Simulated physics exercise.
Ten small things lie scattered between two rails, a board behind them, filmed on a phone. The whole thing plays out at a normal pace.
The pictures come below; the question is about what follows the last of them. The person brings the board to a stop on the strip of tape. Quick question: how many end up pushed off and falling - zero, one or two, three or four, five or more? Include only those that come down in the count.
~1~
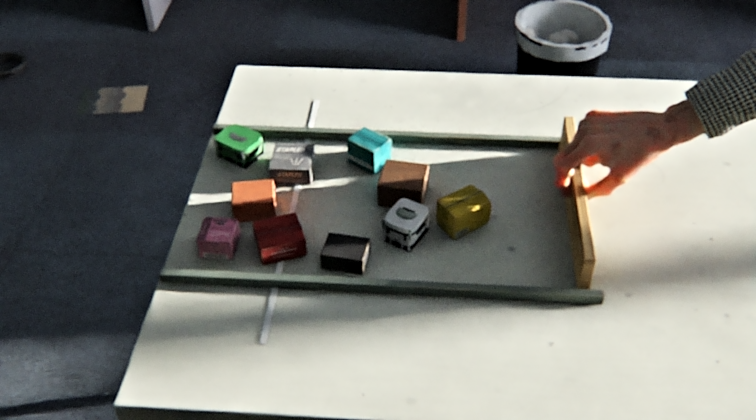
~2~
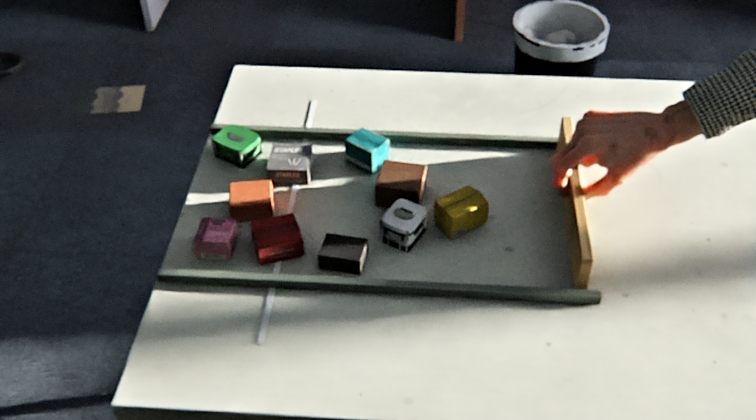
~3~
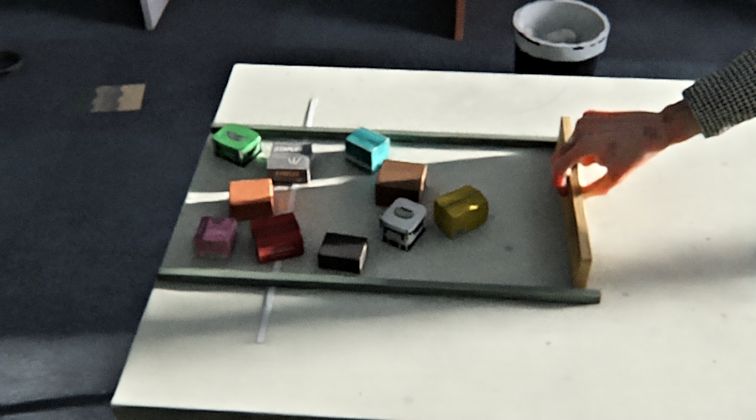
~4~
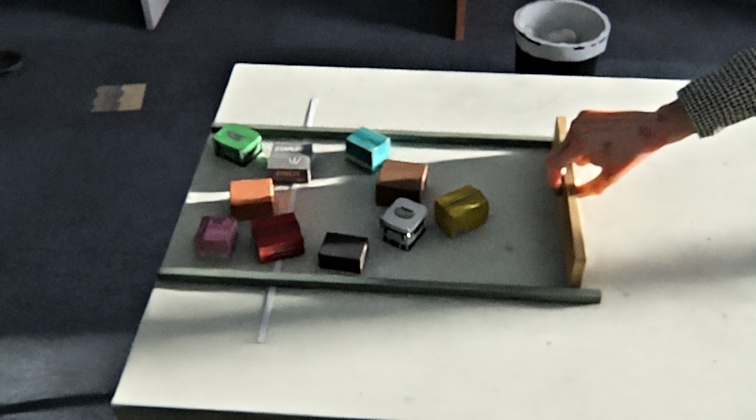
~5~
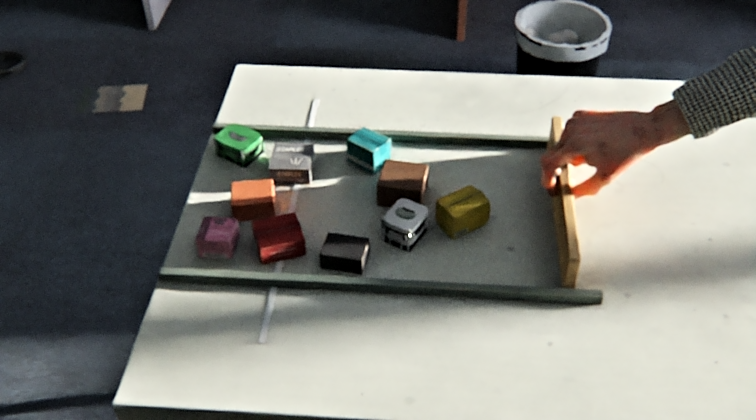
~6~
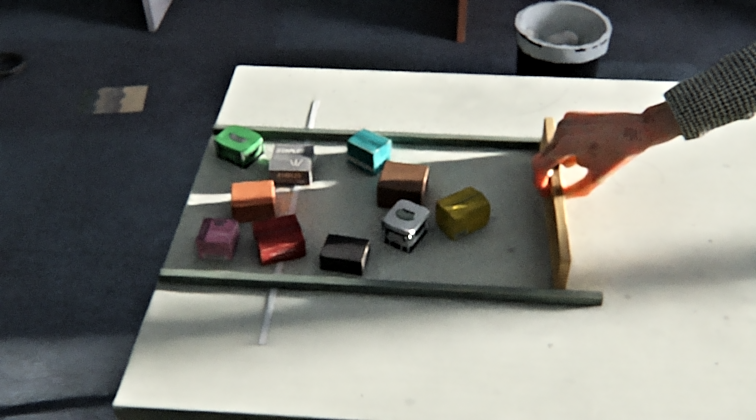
Falling ones: None at all.
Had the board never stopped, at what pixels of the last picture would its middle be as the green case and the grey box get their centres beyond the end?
Around (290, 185) first and around (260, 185) second.
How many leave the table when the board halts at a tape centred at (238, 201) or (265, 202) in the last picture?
You'd find 5 and then 2 on the floor.
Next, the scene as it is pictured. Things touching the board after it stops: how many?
The number is 5.
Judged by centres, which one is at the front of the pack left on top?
Green case.
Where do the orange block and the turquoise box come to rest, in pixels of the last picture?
First (227, 199), then (289, 140).
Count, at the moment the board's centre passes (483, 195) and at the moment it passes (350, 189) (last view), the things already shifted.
First 1 and then 7.
A little later, none off yet; green case at rest near (240, 147); pink box at rest near (218, 239); orange block at rest near (254, 201).
Next, none off yet; green case moving near (234, 144); pink box moving near (213, 238); orange block at rest near (254, 201).
When it is over, the number that fall off is zero.
